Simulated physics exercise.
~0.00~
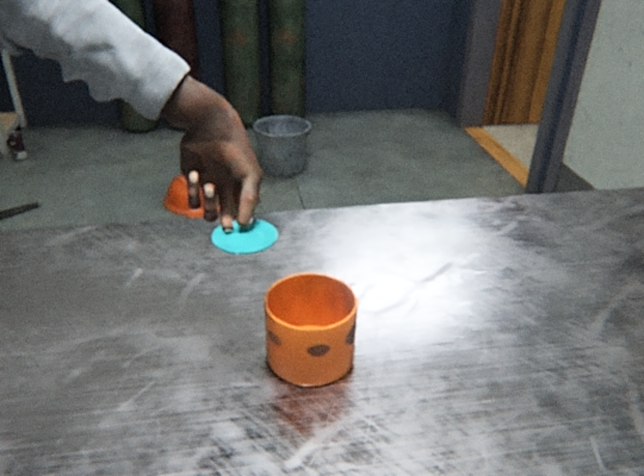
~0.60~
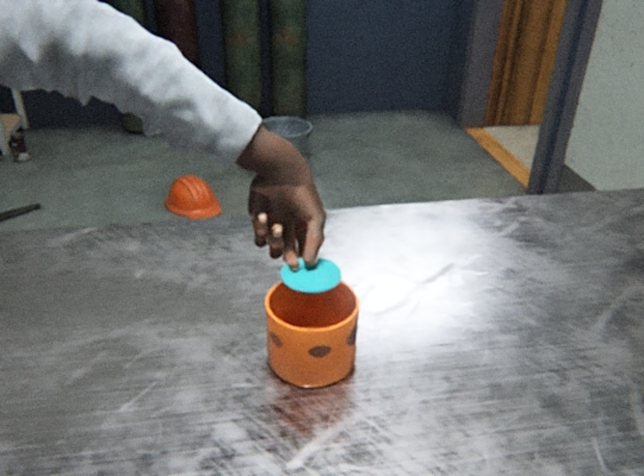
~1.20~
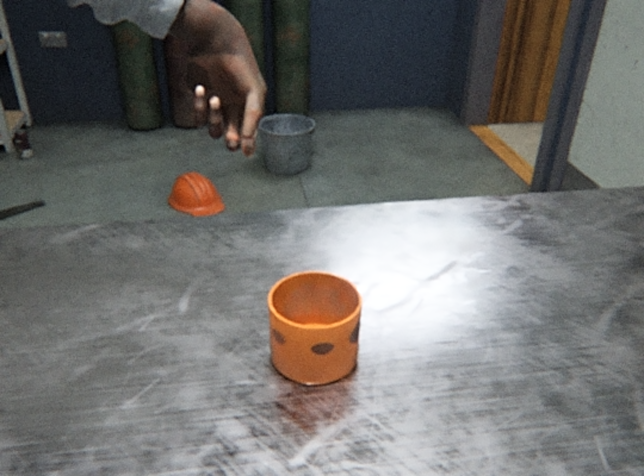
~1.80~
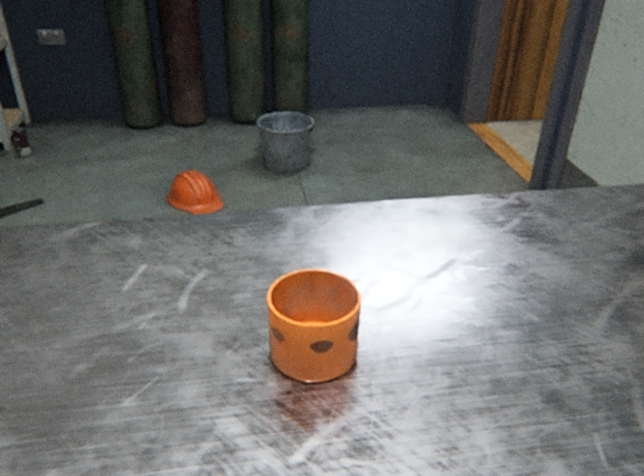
On a scratched metal workshop table, a hand carrying a turquoise disc right to an orange pot, releasing it inside and withdrawing.
